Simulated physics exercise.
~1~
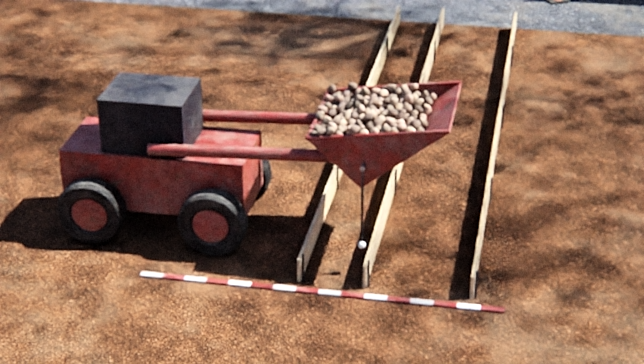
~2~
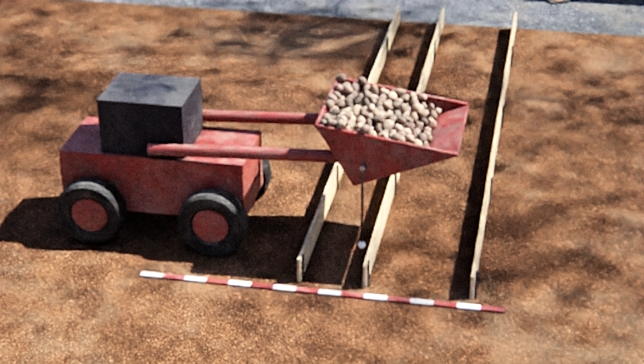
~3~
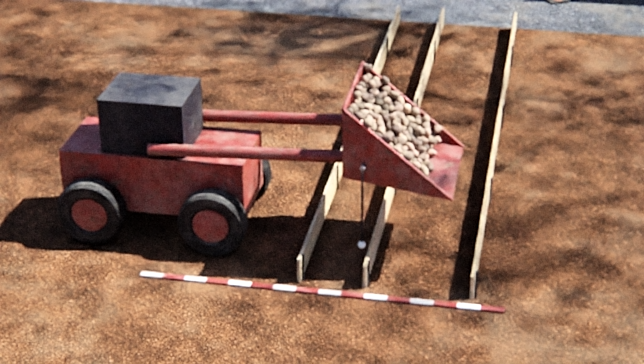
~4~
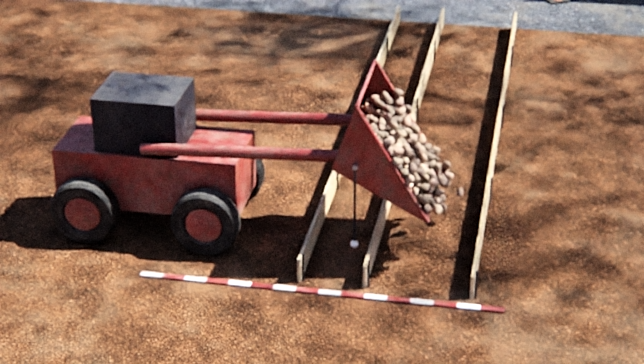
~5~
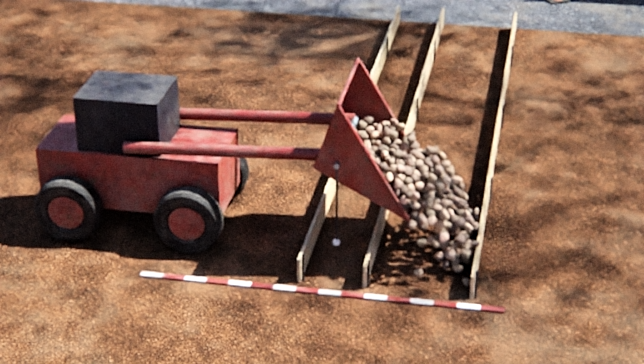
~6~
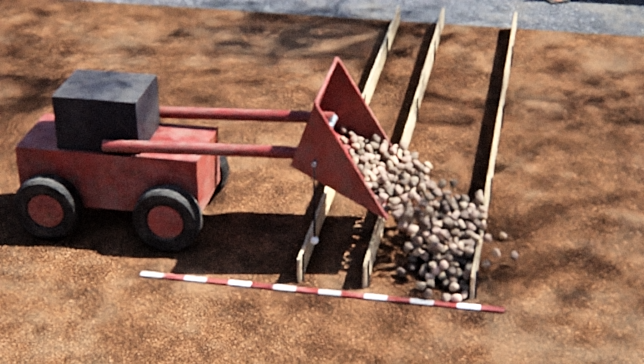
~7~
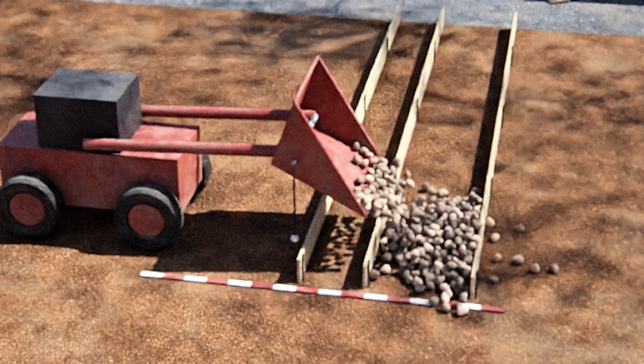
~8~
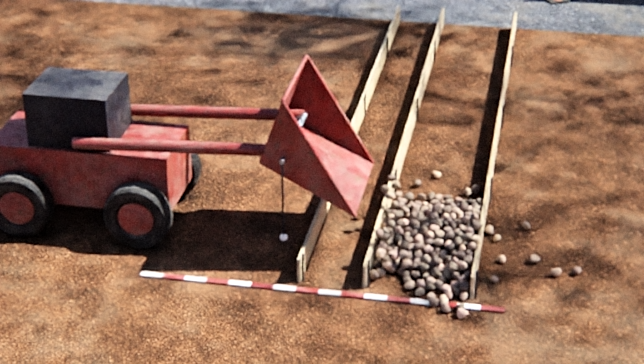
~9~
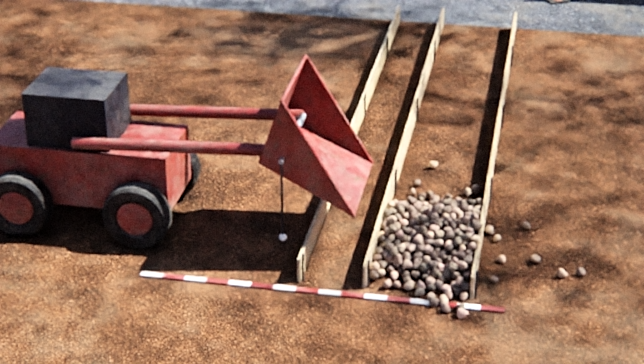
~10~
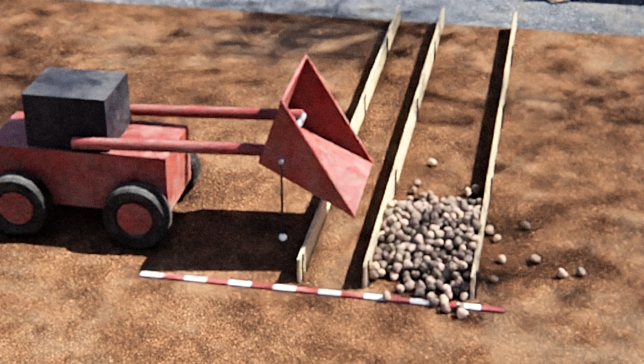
On brown ground, a red loader tips cobbles between planks while backing left, emptying its bucket.
